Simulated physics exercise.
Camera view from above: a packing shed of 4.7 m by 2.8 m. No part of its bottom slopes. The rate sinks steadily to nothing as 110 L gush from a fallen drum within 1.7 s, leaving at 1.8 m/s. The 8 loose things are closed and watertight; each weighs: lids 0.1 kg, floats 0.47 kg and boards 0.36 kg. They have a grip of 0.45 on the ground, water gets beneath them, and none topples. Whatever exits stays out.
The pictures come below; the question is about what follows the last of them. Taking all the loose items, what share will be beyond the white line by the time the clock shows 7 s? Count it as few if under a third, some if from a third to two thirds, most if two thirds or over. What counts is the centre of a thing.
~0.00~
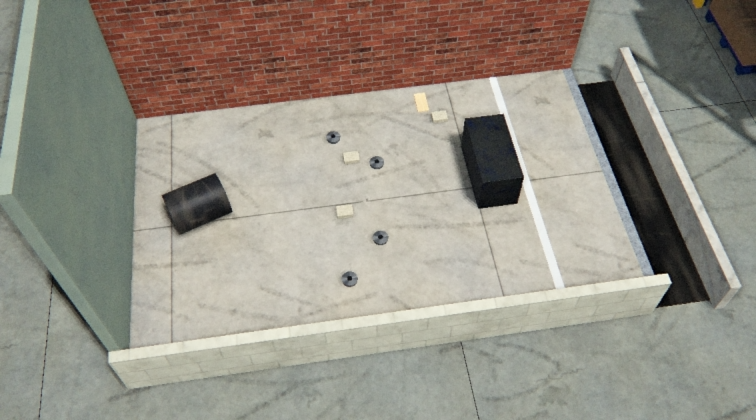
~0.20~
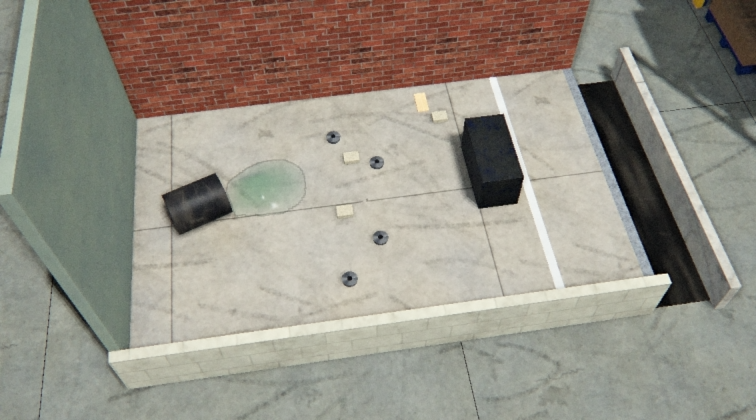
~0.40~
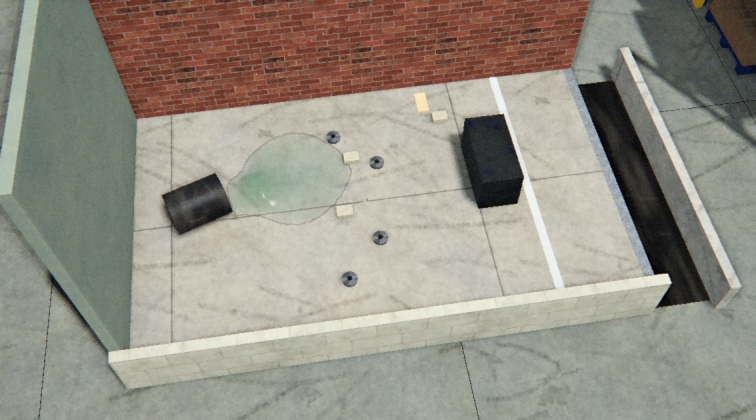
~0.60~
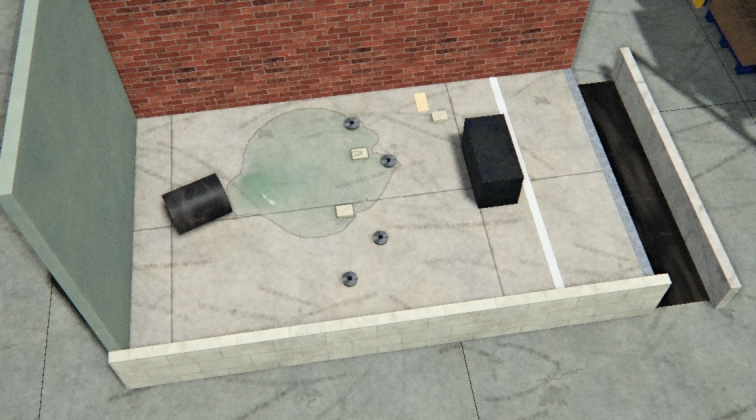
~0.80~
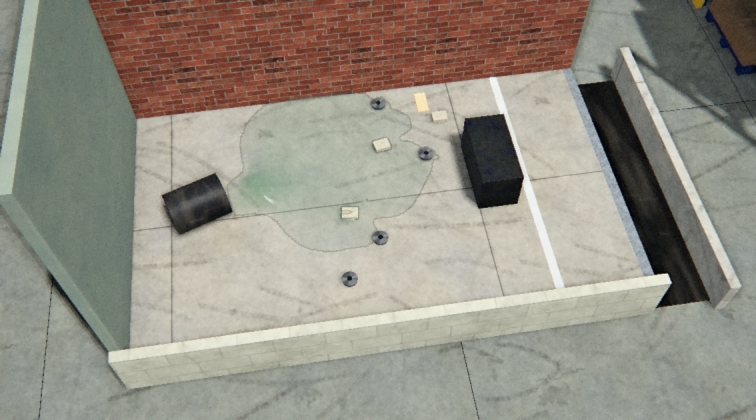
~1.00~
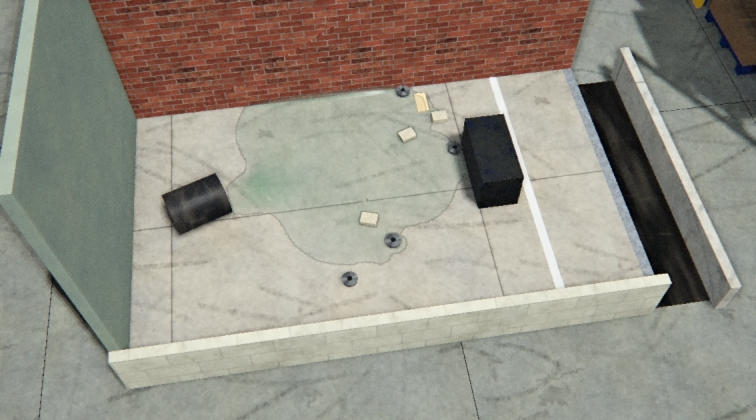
Most.
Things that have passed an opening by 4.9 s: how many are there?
The count is 6.
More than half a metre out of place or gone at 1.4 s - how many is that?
That would be 5.
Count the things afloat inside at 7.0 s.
The count is 1.
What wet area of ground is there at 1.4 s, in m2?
At that time the wet patch spans about 4.5 m2.
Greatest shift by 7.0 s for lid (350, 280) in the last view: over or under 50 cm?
It goes below it.
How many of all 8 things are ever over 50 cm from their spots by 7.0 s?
The answer here is 7.
After 1.4 s 0 of 8 are over the mark; 3 afloat.
After 3.1 s 6 of 8 are over the mark; 1 afloat.
After 4.9 s 6 of 8 are over the mark; 0 afloat.
After 7.0 s 6 of 8 are over the mark; 1 afloat.
